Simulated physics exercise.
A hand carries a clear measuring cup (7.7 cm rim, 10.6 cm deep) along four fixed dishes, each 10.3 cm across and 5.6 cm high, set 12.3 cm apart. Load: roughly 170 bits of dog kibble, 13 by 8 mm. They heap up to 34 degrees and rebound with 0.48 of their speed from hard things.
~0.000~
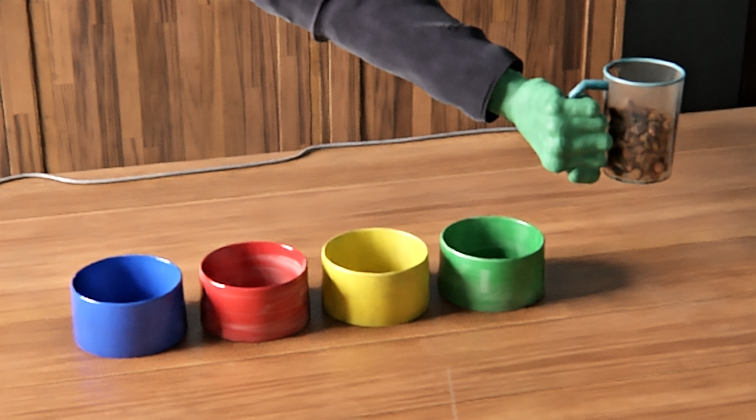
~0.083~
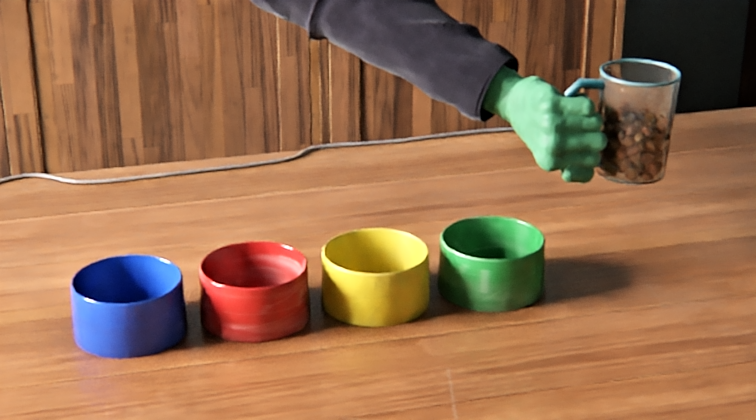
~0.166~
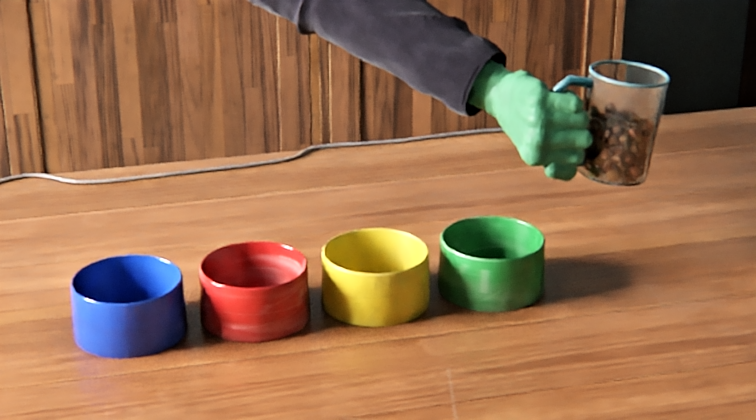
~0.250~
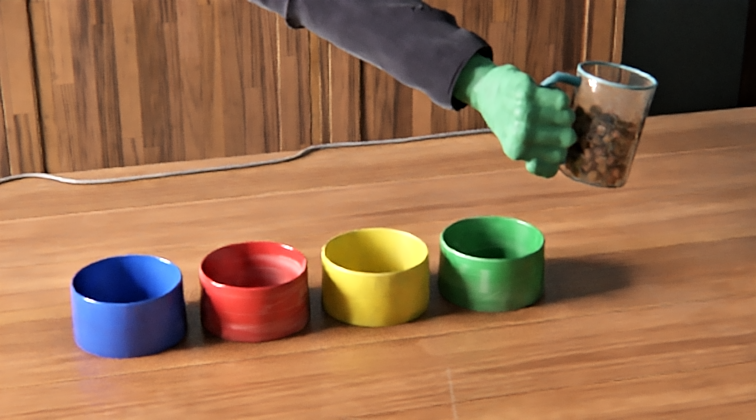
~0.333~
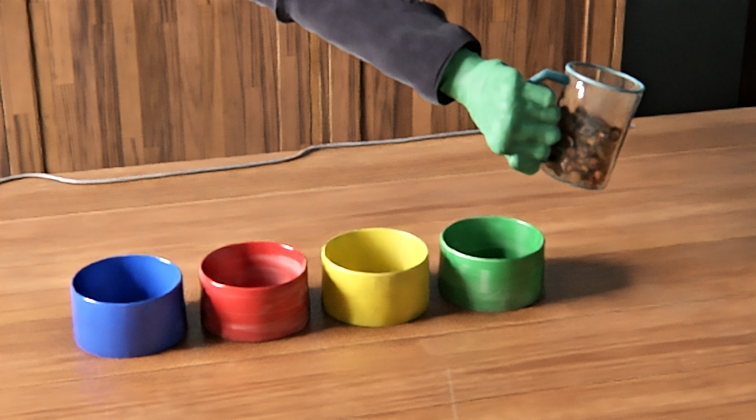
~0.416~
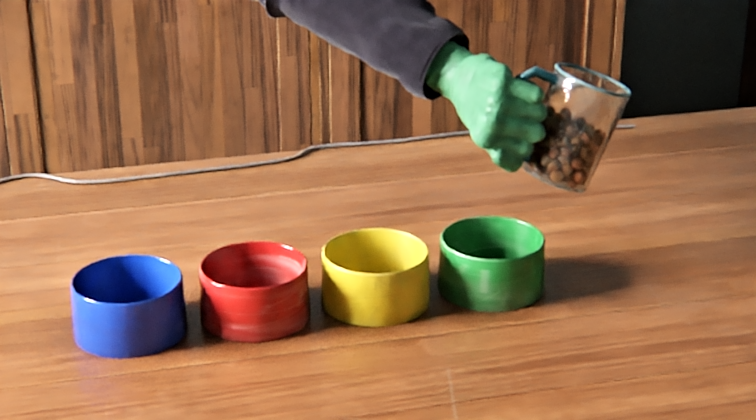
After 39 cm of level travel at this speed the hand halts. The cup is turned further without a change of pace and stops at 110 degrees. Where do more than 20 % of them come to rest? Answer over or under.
Red under, blue under, green under, yellow over, counter over.
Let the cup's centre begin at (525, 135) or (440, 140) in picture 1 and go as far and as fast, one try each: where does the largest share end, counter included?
The winner: Counter, then blue.
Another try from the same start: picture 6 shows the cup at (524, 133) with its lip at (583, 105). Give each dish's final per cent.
Red 0, blue 0, green 0, yellow 40.
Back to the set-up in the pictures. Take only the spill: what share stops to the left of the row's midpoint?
Some 40 per cent.
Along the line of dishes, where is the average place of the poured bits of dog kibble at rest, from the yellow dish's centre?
Some 4 cm to the left.
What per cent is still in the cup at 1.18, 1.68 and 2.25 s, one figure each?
In turn: 100, 100, 85.
After 1.18 s, tilt 62 degrees; cup holds 100 %.
After 1.68 s, tilt 90 degrees; cup holds 100 %.
After 2.25 s, tilt 110 degrees; cup holds 85 %, yellow 5 %.
By 4.3 s all is still; red 5 %, blue 0 %, green 0 %, yellow 35 %, counter 50 %, cup 10 %.
